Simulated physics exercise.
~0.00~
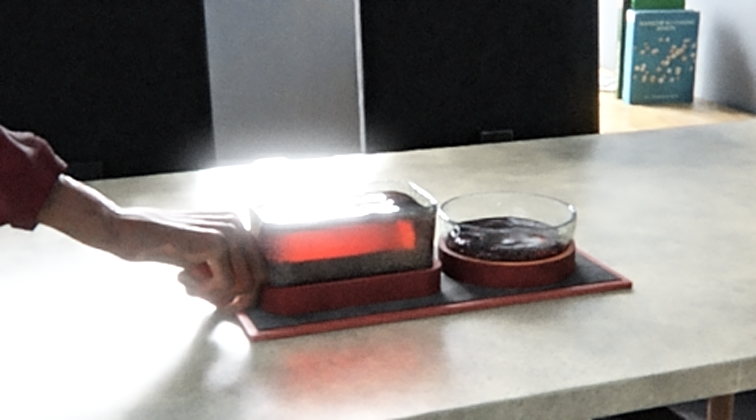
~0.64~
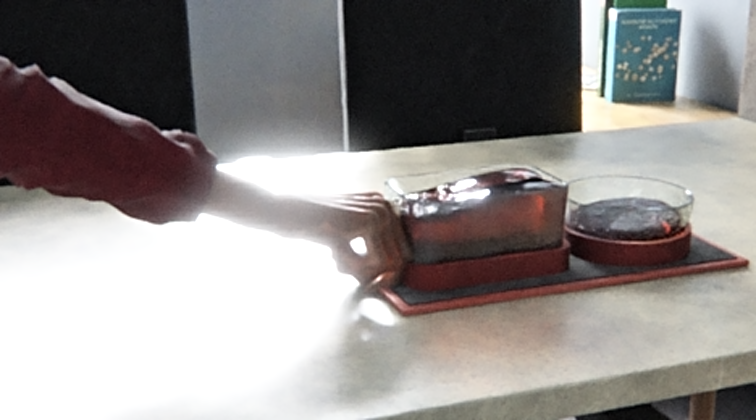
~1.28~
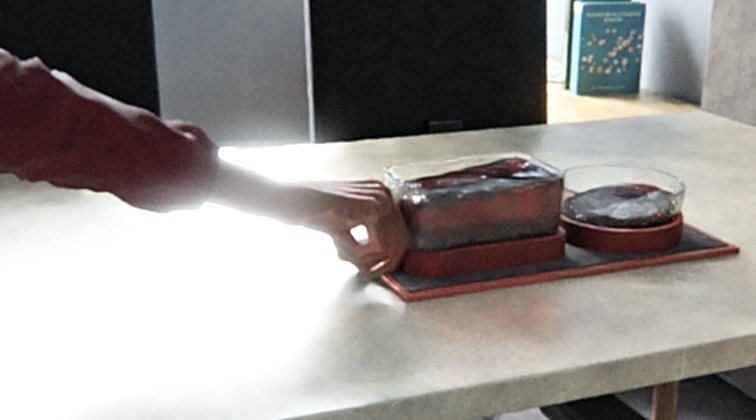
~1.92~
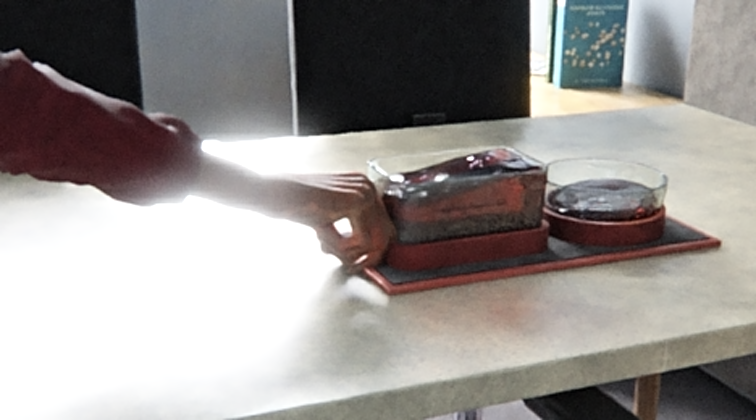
On a pale table in bright glare, a hand in a dark red sleeve slid a tray holding a rectangular glass box and a round glass bowl of dark liquid to the right, then stopped, still gripping its left end.
